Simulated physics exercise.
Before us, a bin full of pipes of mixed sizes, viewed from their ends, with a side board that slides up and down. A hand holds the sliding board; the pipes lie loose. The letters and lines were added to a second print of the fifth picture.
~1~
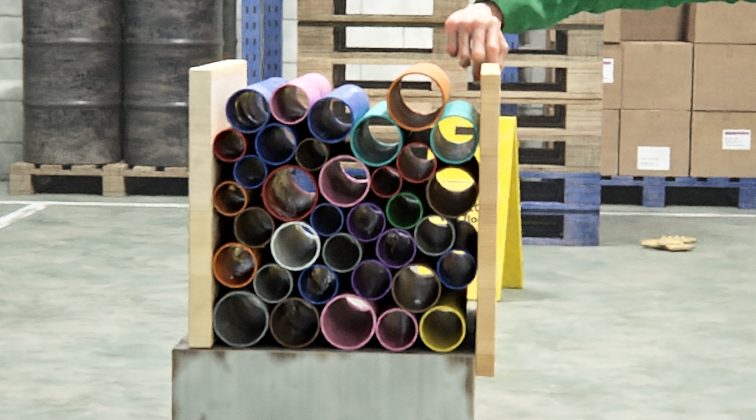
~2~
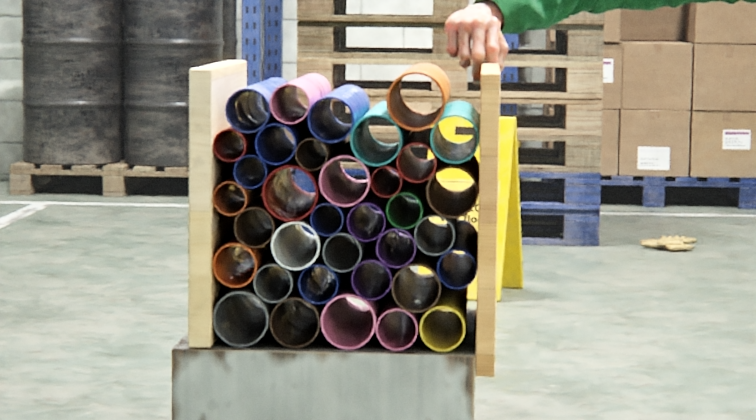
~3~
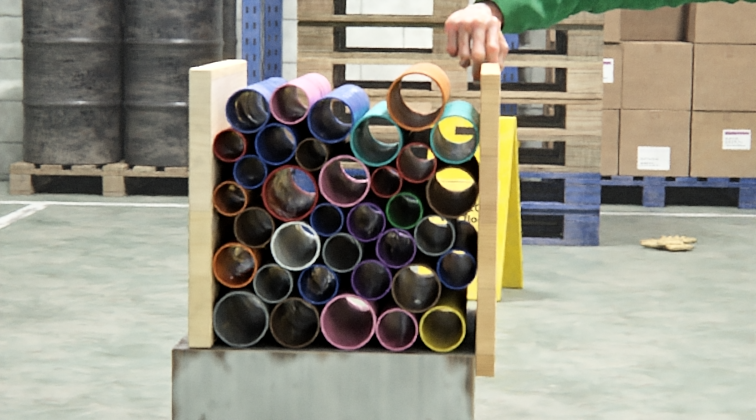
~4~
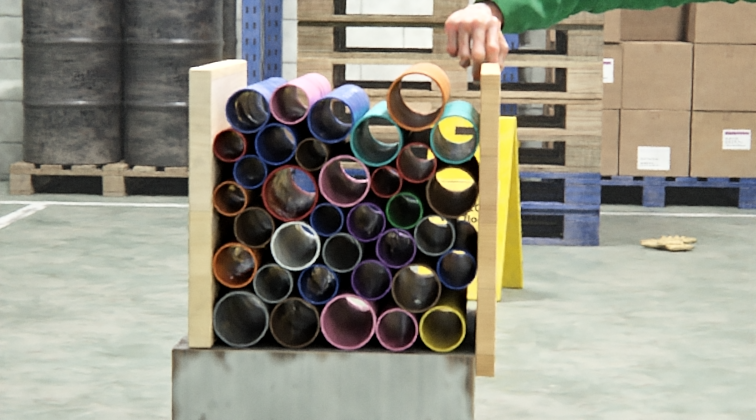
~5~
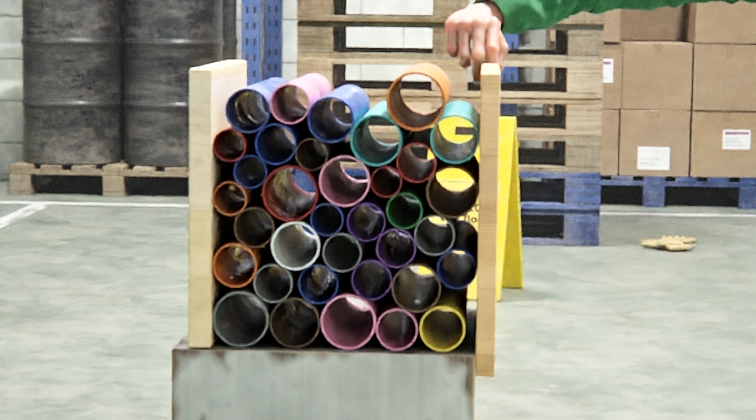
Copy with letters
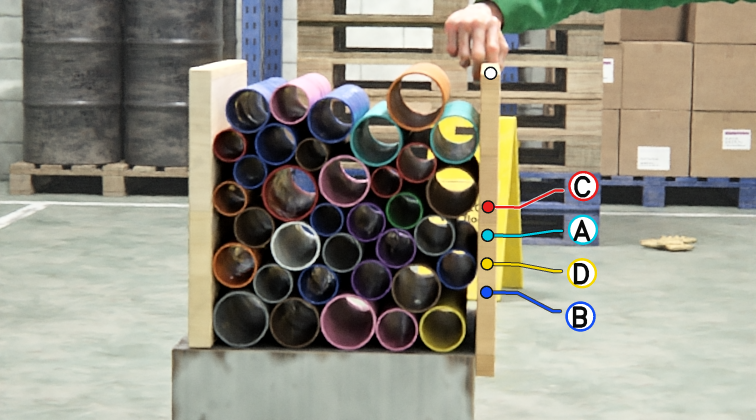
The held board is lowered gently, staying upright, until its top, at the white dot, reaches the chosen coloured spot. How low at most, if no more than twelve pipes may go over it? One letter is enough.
No lower than B.
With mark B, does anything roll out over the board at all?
Yes, at B.
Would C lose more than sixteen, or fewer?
It loses fewer than sixteen.
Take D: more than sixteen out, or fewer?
It loses fewer than sixteen.
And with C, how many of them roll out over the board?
With C, two.
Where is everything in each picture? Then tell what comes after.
An orange pipe (235, 265); a grey pipe (434, 235); a brown pipe (452, 192), in the first frame.
A brown pipe (452, 192); a brown pipe (312, 154), in the second frame.
A blue pipe (331, 120); side board (488, 207), in the third frame.
A grey pipe (241, 319); a grey pipe (273, 283), in the fourth frame.
An orange pipe (235, 265); a grey pipe (434, 235); a brown pipe (452, 192), in the fifth frame.
On the marked copy, A at (488, 235); B at (487, 292); C at (488, 207); D at (487, 264); the white dot at (491, 74).
With B. Early on, top of the board (479, 165).
Further on, top of the board (477, 269).
At the end, top of the board (477, 291), about seven out over the board.
As for the rest, A two out over the board; C two out over the board; D about six out over the board.
